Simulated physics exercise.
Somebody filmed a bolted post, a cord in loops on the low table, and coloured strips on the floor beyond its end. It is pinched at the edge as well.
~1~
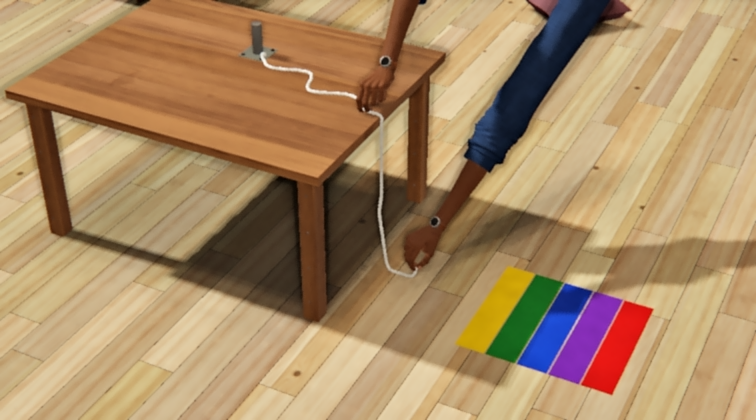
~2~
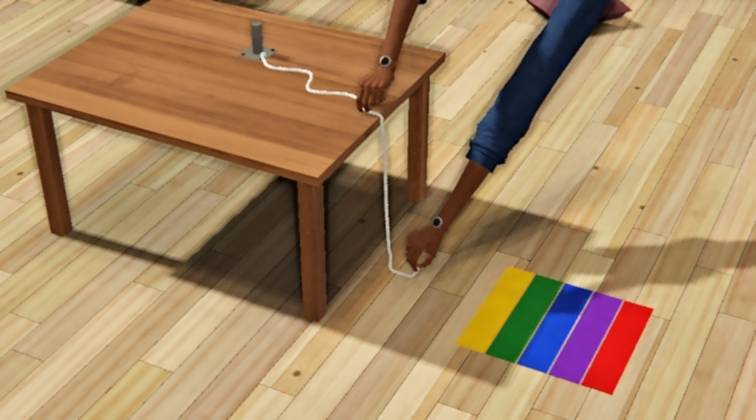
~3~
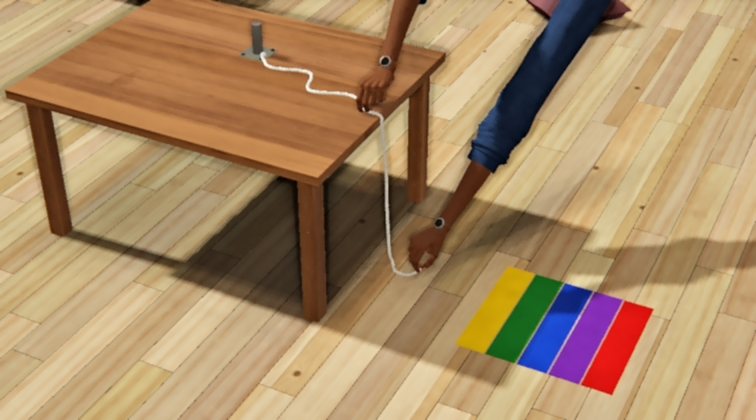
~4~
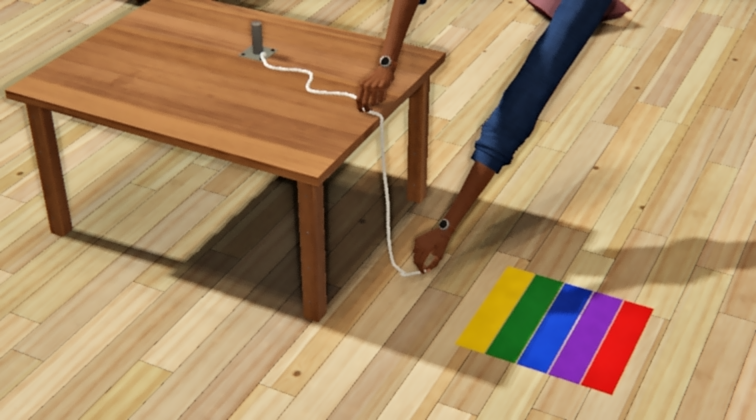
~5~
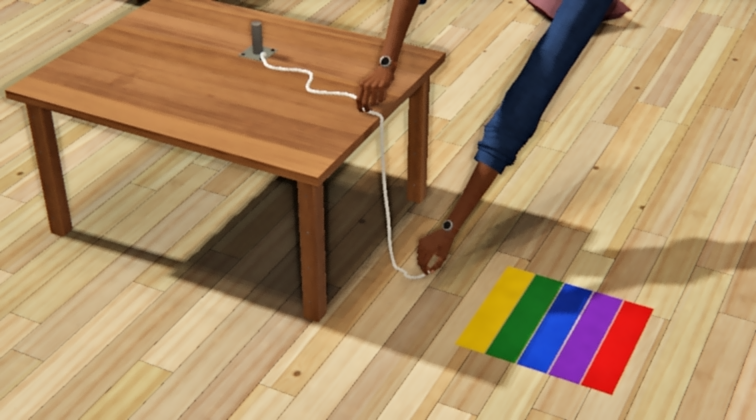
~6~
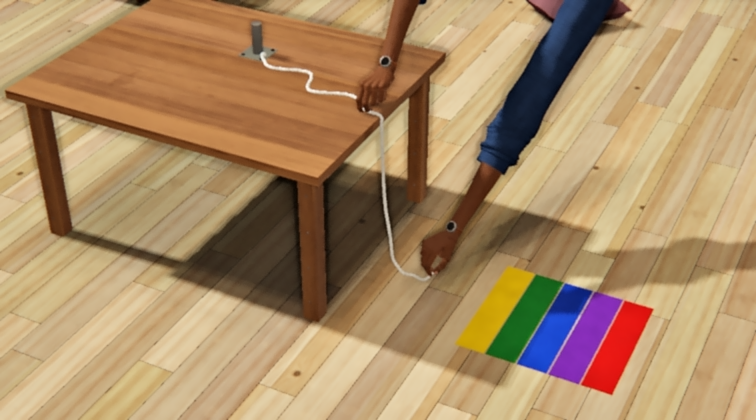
A hand near the floor shifts the white cord's end slightly right toward coloured strips.
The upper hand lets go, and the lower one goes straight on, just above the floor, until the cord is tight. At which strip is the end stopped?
The end stops over the blue strip.
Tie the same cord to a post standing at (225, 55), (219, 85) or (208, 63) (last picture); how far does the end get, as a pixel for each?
Near (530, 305), (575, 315) and (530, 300).
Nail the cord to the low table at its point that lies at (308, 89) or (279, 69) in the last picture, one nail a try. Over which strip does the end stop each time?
One after the other, green; blue.
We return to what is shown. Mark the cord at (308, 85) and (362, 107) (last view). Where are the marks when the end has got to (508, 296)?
At (336, 85), then (389, 121).
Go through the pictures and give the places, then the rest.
The first frame shows end (416, 268); yellow (479, 333); green (510, 343); blue (540, 353); purple (572, 363); red (604, 373).
The second frame shows end (418, 269); cord through (271, 67) (309, 83) (357, 99) (384, 142) (386, 198) (390, 253).
The third frame shows end (421, 269).
The fourth frame shows end (425, 271); cord through (271, 67) (309, 83) (357, 99) (382, 142) (387, 198) (391, 254).
The fifth frame shows end (429, 272).
The sixth frame shows end (433, 273); cord through (271, 67) (309, 83) (357, 99) (382, 142) (385, 198) (392, 254).
Soon after, end near (508, 296); over yellow.
Then, end near (544, 307); over green.
At full stretch, end near (566, 313); over blue. It gets as far as the blue strip.
